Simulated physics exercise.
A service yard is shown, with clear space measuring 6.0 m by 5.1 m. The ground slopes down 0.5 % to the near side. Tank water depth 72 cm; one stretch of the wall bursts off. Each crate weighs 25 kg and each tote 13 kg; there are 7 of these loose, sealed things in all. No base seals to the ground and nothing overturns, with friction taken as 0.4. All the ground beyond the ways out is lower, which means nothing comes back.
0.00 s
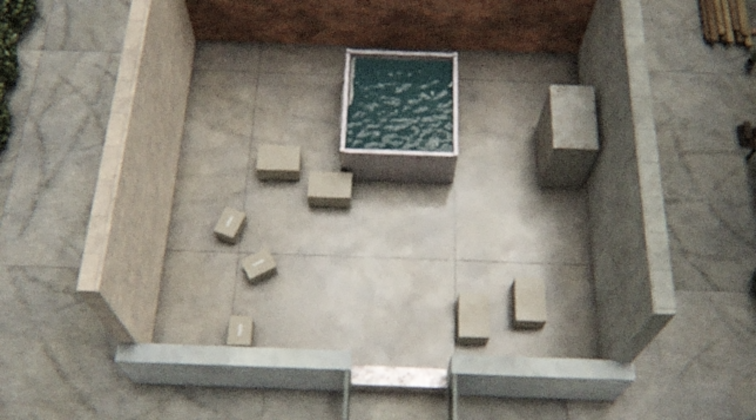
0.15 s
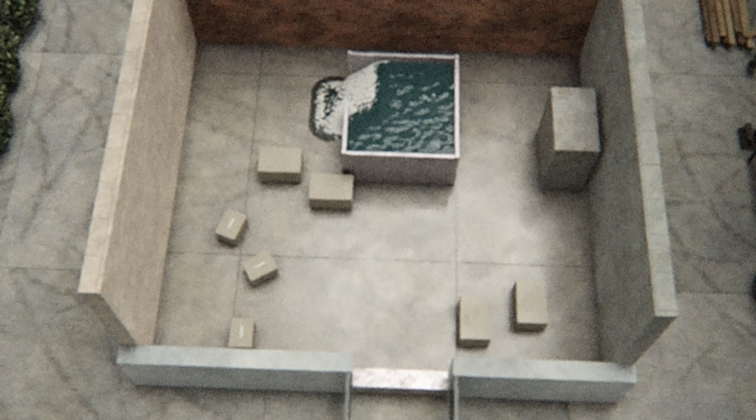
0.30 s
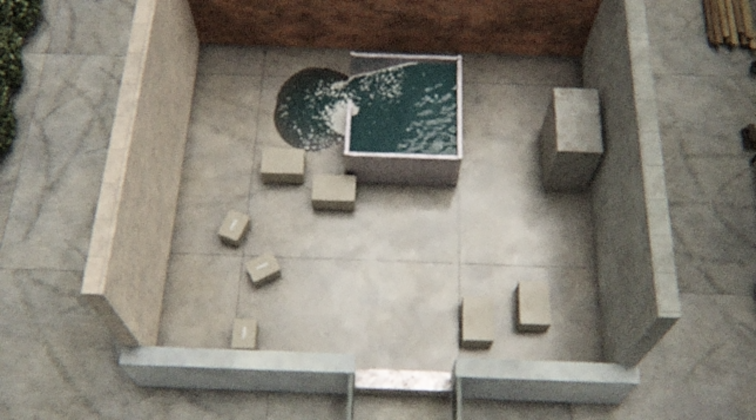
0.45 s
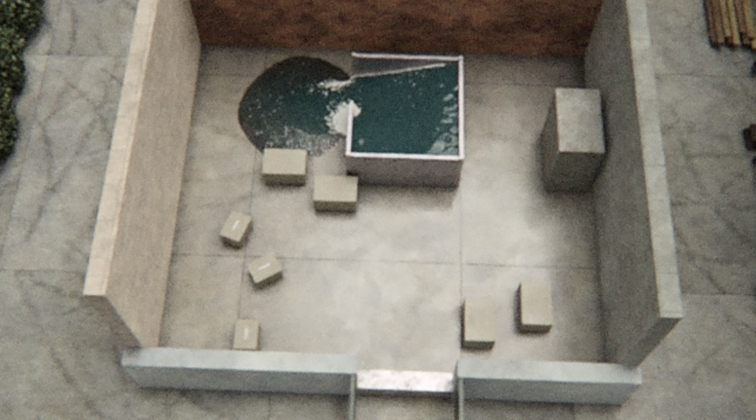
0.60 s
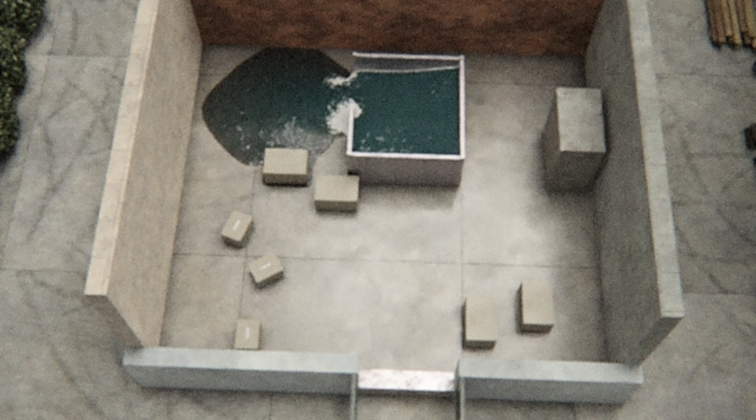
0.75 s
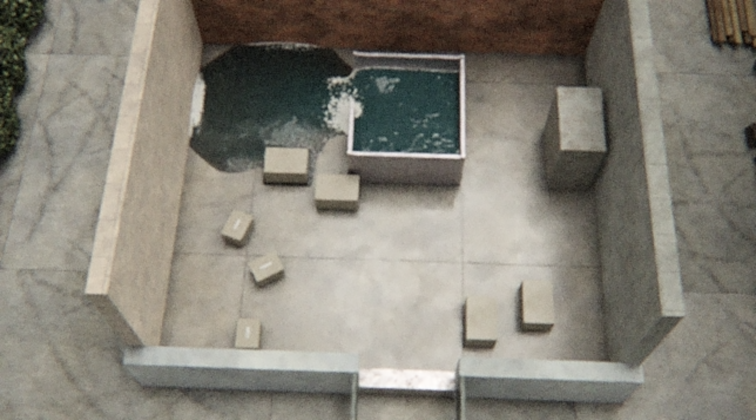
In a walled concrete yard scattered with pale crates, dark green water burst from the left side of a square tank and spread across the floor to the left wall, while the crates stayed put.
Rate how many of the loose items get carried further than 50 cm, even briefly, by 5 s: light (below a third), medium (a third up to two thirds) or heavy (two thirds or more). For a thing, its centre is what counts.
Medium.
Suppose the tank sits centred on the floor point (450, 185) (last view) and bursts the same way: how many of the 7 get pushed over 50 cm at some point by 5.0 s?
The answer would then be 3.
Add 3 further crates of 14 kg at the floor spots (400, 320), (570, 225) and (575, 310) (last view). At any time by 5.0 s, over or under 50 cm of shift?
Going through them in turn, I'd say not that far, not that far and not that far.
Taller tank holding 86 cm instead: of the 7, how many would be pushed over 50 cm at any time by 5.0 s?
That would make 3 of them.
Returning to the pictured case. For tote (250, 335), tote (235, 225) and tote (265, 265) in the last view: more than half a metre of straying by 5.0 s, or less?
In order: Farther, farther and farther.
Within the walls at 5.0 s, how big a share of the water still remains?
100 % or so.
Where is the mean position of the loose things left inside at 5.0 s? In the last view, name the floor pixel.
That lands at roughly (379, 272).
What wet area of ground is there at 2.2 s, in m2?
The covered patch comes to about 10.0 m2.
After 1.1 s 0 of 7 are over 50 cm from their spots; 0 afloat.
After 2.2 s 0 of 7 are over 50 cm from their spots; 0 afloat.
After 3.5 s 1 of 7 are over 50 cm from their spots; 0 afloat.
After 5.0 s 3 of 7 are over 50 cm from their spots, and 3 have been at some point; 0 afloat.
